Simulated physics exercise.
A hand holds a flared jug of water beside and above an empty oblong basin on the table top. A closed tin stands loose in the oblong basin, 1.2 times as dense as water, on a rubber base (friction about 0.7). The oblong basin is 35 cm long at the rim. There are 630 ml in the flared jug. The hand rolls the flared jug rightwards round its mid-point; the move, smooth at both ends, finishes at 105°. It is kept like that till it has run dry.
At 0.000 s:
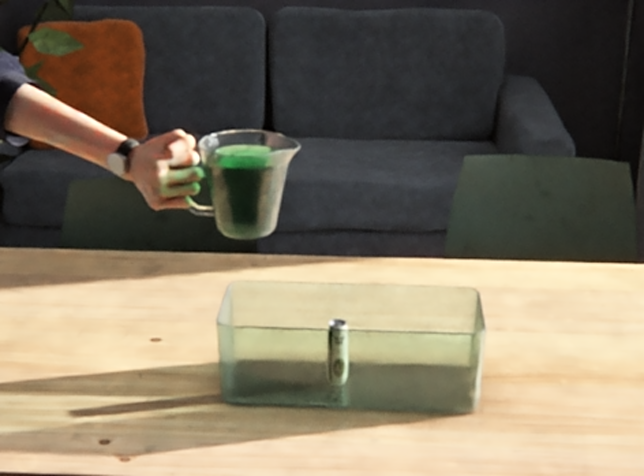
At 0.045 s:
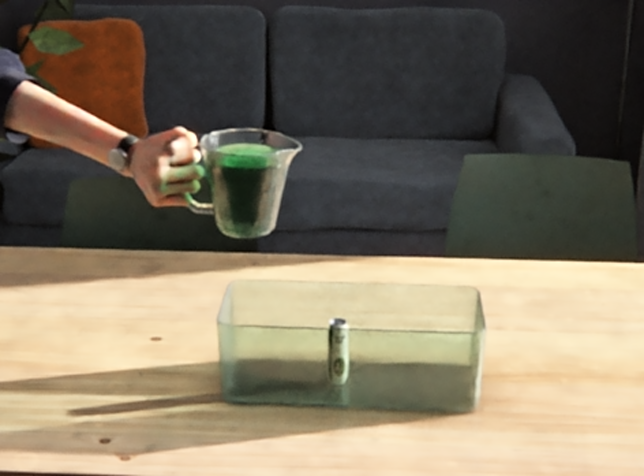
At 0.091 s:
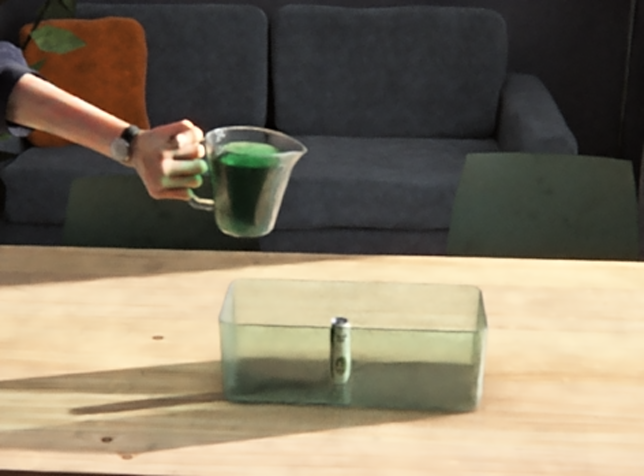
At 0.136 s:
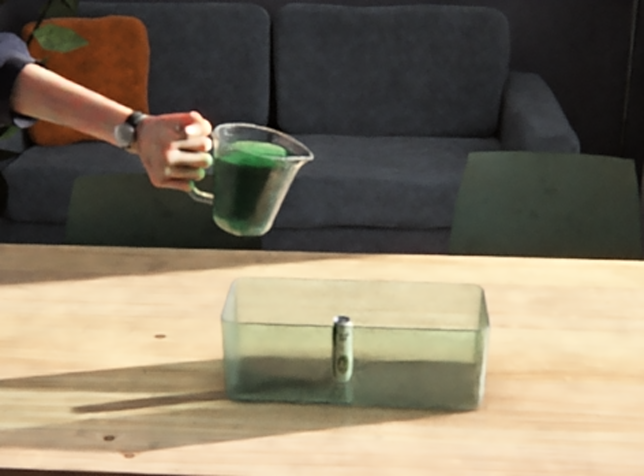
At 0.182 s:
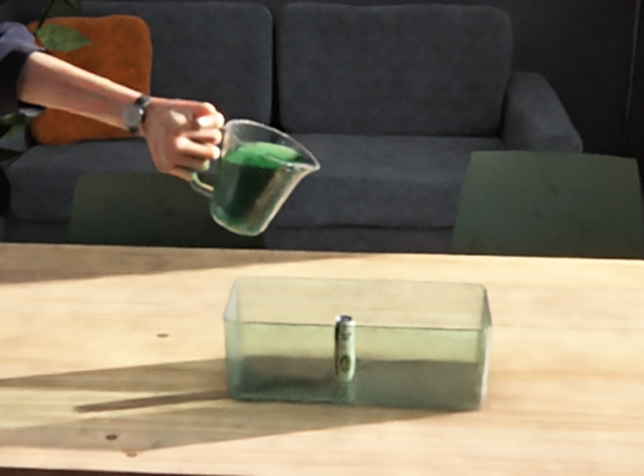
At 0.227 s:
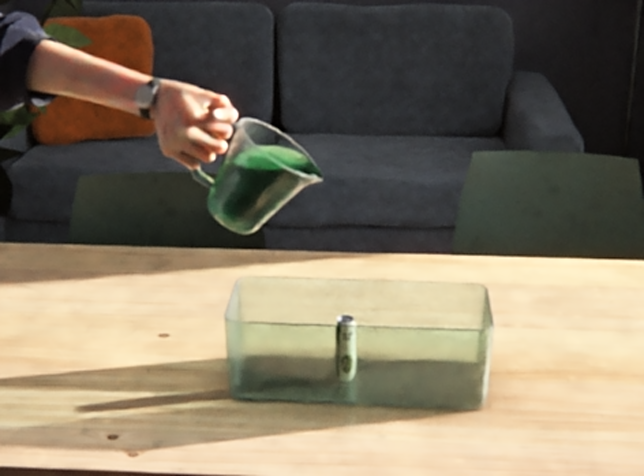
Hand tilting a glass jug of green liquid rightwards above a clear oblong basin with a small upright tin inside.
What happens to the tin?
It remains upright.
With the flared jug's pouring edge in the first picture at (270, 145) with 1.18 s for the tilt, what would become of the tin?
Then it topples.
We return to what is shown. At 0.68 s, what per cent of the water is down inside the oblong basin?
Near 78 in a hundred.
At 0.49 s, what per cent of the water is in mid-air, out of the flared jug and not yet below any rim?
Near 36 in a hundred.
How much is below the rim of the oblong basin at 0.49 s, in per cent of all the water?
Near 20 in a hundred.
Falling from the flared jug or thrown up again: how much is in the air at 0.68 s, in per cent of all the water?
Near 16 in a hundred.
Then, 0.49 s in, the tilt is 97° and 44 per cent is still to pour; the tin stands where it began.
Then, 0.68 s in, the tilt is 105° and 6 per cent is still to pour; the tin stands where it began.
Then, 0.87 s in, the tilt is 105° and 0 per cent is still to pour; the tin stands where it began.
Then, 1.09 s in, the tilt is 105° and 0 per cent is still to pour; the tin stands where it began.
Finally, the tin stands where it began.
